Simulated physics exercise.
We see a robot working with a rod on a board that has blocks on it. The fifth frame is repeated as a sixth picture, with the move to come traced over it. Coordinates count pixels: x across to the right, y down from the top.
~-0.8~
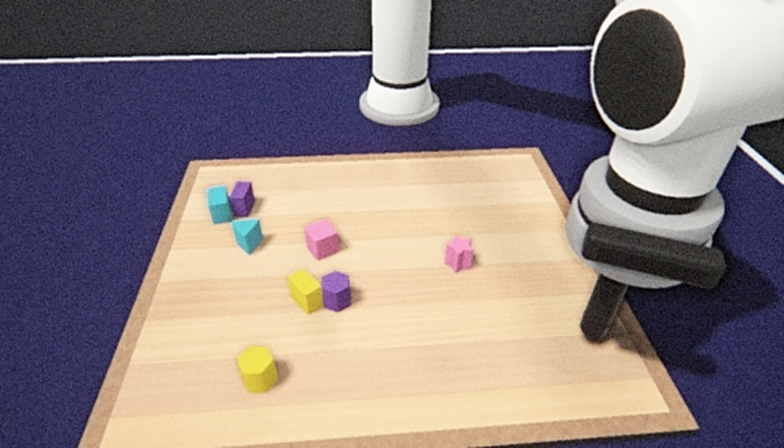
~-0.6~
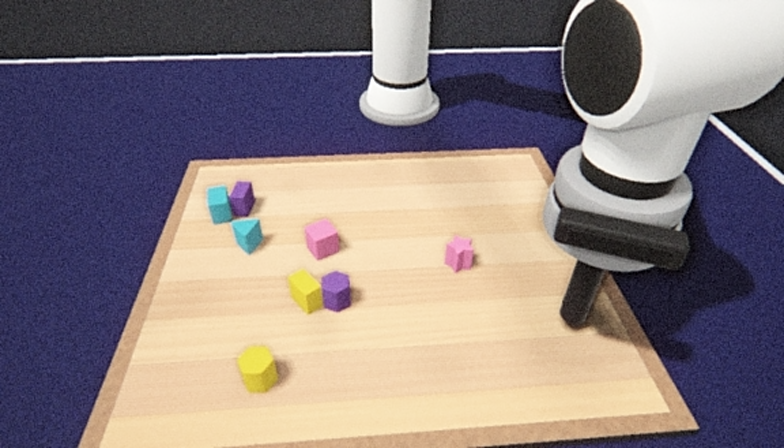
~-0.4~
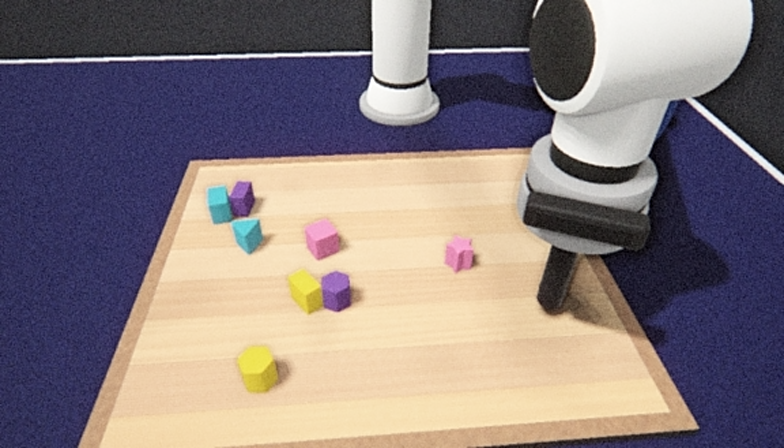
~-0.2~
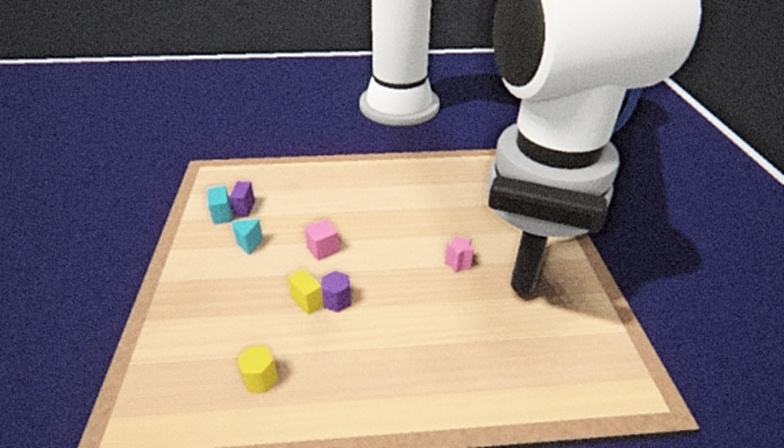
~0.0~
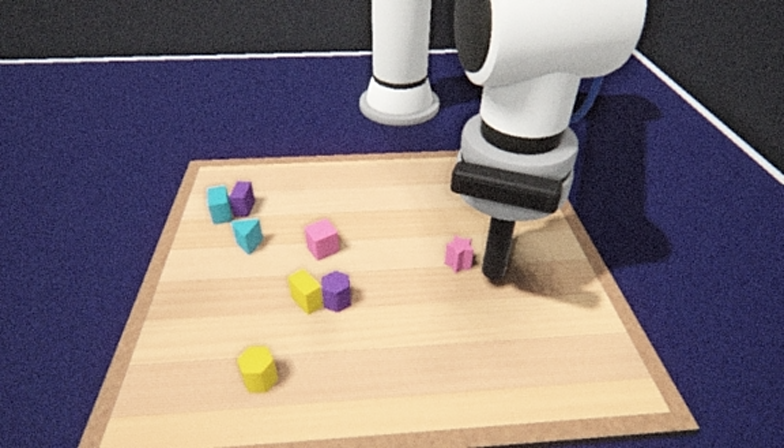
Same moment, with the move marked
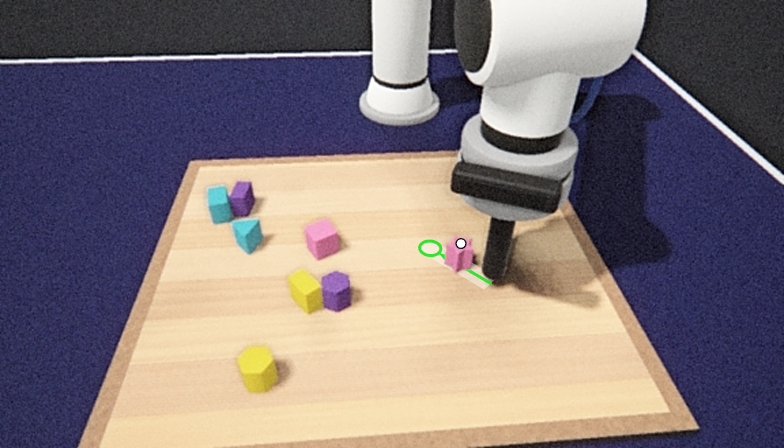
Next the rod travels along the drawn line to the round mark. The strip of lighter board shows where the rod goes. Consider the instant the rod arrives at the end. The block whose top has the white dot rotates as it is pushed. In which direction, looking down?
From above, counter-clockwise.
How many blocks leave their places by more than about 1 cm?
The count is one.
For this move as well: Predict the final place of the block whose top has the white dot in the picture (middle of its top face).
If I read the scene right, the answer is (417, 219).
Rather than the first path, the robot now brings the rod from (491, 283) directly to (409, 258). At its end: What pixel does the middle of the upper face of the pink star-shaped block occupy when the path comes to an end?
The top centre is at (446, 234).
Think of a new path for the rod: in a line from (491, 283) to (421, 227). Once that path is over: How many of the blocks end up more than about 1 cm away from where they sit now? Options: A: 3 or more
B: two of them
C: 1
C: 1.
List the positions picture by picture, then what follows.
The first picture shows tip of the rod at (592, 330), middles of tops, pink star-shaped block at (461, 244).
The second picture shows rod at (572, 316), nothing pushed.
The third picture shows rod at (548, 301), nothing pushed.
The fourth picture shows rod at (522, 287), nothing pushed.
The fifth picture shows rod at (493, 273), pink star-shaped block at (461, 244).
The line goes in a line from (491, 283) to (430, 248); the dot is on the pink star-shaped block.
On the path given first. Halfway along, rod at (460, 254); pink star-shaped block at (442, 234), turned 20° anticlockwise.
At the end, rod at (431, 237); pink star-shaped block at (417, 219), turned 30° anticlockwise.
